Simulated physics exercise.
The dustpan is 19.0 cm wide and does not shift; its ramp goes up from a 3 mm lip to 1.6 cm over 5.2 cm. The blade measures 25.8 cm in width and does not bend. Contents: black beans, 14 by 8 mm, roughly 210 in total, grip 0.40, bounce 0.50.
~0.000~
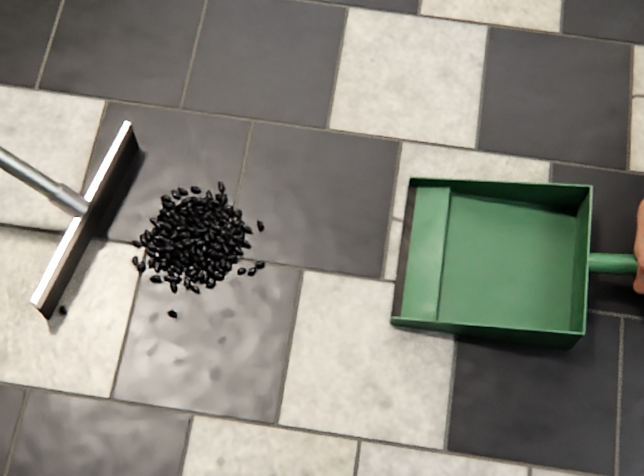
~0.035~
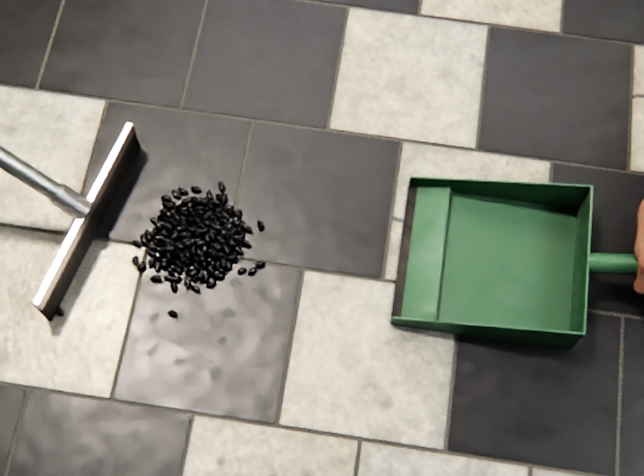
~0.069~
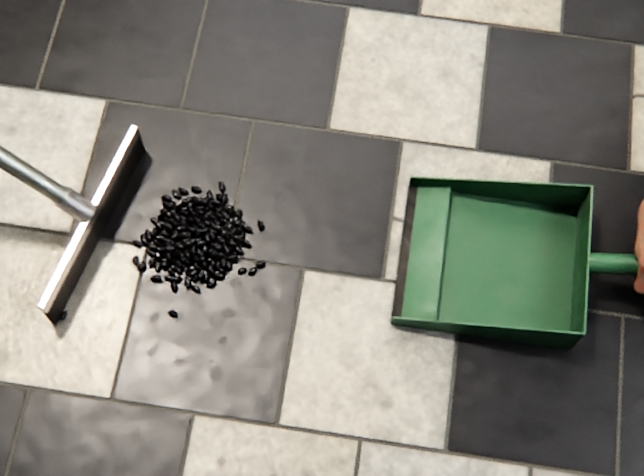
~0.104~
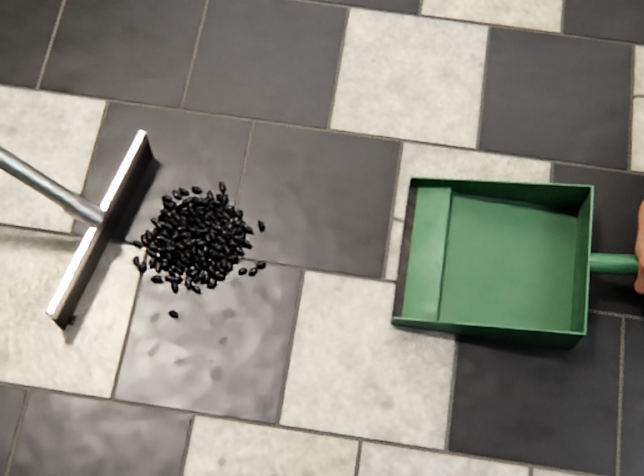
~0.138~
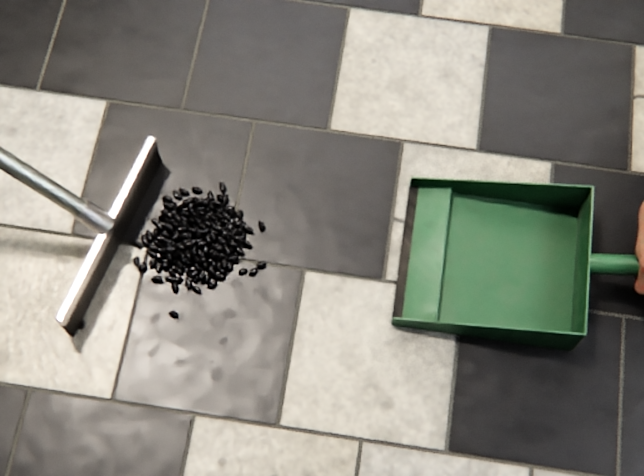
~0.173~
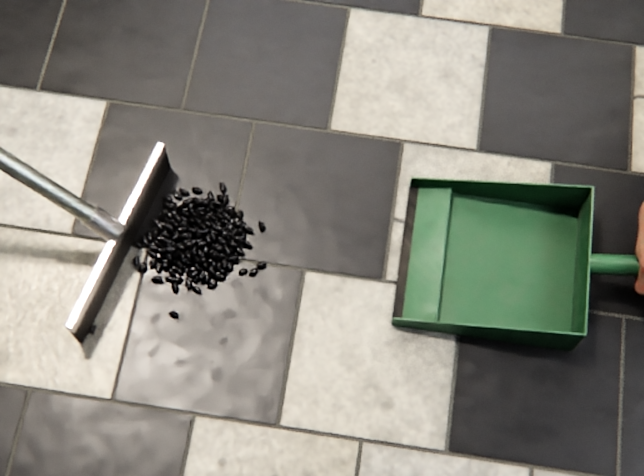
On a tiled floor, a blade on a pole slides right to a pile of black beans.
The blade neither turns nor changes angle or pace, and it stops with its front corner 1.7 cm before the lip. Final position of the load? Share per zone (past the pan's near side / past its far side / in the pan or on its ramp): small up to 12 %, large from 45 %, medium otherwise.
Near side - large; far side - small; pan - small.
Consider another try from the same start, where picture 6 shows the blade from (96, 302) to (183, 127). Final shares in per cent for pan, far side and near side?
That ends as pan 10, far 5, and near 25.
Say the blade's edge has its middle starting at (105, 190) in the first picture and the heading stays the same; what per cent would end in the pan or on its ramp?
About 5 per cent.
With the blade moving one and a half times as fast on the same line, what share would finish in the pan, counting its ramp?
Some 5 %.
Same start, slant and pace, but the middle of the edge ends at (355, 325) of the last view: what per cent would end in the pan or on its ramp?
Roughly 20 percent.
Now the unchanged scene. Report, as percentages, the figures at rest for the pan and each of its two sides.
In per cent - near side 60, far side 0, pan 5.
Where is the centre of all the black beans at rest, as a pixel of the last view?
Close to pixel (381, 350).
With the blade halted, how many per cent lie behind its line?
I'd say close to 30 per cent.
After 0.56 s, middle of the blade 20 cm from the lip; 0 % over the lip, far side 0 %, near side 25 %.
After 0.81 s, middle of the blade 11 cm from the lip; 0 % over the lip, far side 0 %, near side 50 %.
After 1.18 s, middle of the blade 4 cm from the lip; 5 % over the lip, far side 0 %, near side 60 %.
At rest (2.6 s), near side 60 %, far side 0 %, pan 5 %, in front of the lip or behind the blade 35 %.
